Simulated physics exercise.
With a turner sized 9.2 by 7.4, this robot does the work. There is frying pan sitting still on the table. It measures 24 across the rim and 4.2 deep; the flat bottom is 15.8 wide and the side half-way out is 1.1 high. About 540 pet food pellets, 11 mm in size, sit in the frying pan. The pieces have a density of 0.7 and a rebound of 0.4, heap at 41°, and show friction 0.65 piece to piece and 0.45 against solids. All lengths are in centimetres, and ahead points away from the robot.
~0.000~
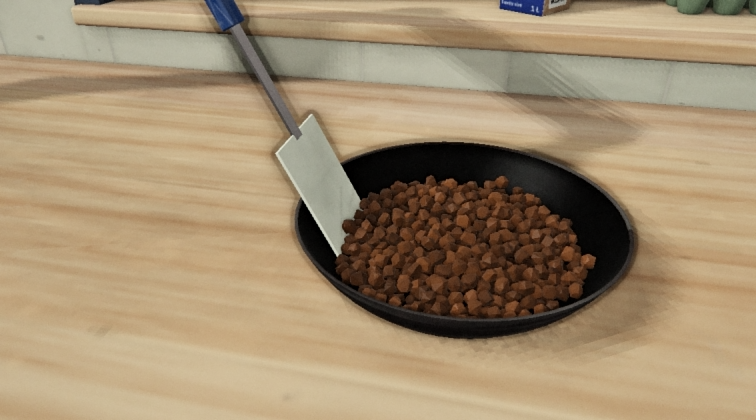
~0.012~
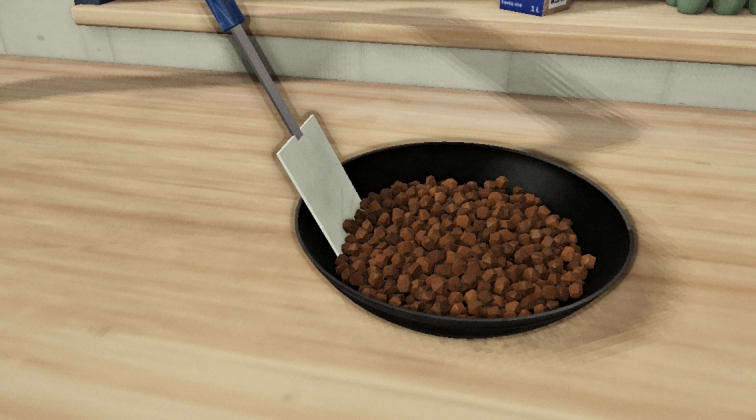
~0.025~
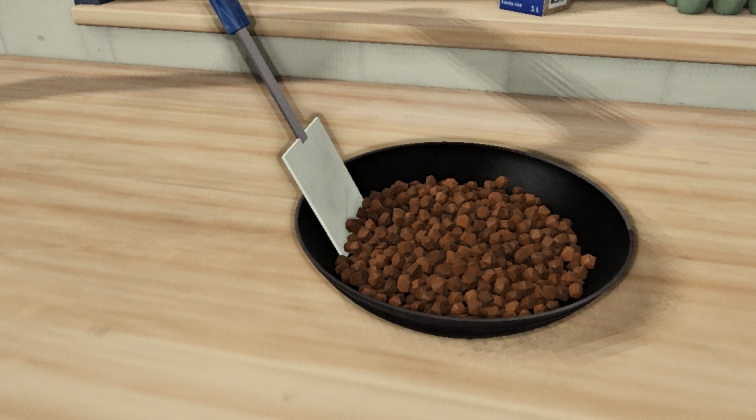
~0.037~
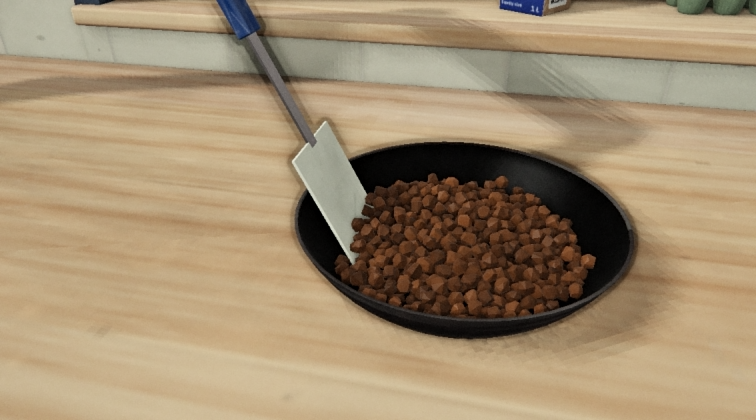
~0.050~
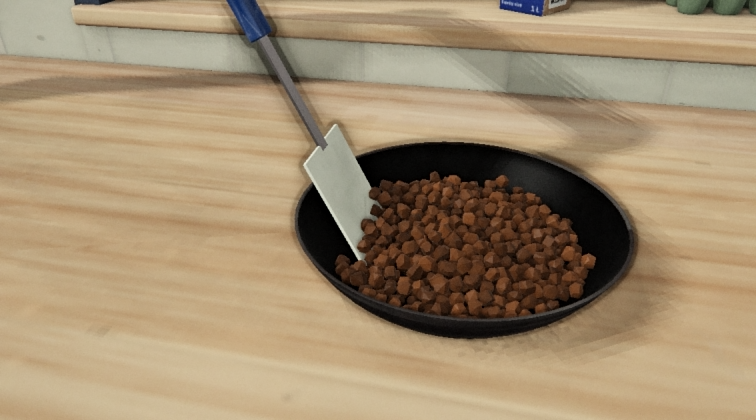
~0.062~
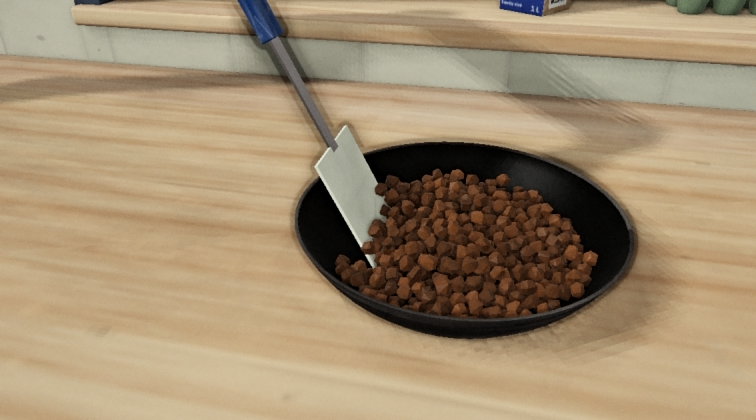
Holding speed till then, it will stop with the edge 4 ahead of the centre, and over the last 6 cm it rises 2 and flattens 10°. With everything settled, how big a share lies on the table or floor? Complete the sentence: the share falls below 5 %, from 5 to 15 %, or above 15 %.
The share falls below 5 %.
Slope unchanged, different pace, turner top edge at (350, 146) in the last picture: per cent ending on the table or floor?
5 %.
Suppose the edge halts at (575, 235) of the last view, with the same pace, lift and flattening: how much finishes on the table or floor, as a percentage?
About 30 per cent.
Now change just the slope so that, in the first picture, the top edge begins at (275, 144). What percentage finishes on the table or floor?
I'd estimate close to 0 per cent.
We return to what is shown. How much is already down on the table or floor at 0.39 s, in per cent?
Some 2 per cent of the load.
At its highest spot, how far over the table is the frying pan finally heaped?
Peak at rest, approximately 6.0 centimetres.
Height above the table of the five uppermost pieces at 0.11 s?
I'd say close to 6 cm on average.
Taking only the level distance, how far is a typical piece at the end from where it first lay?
Distance: Near 4 cm.
After 0.11 s, sloping 63°, highest piece 6 above the table; 540 in the frying pan.
After 0.16 s, sloping 58°, highest piece 6 above the table; 540 in the frying pan.
After 0.39 s, sloping 53°, highest piece 5 above the table; 532 in the frying pan, 7 on the table or floor, 1 on the blade or in flight.
After 1.44 s, sloping 53°, highest piece 5 above the table; 532 in the frying pan, 8 on the table or floor.
At rest, 532 in the frying pan, 8 on the table or floor. That is 1 % on the table or floor.
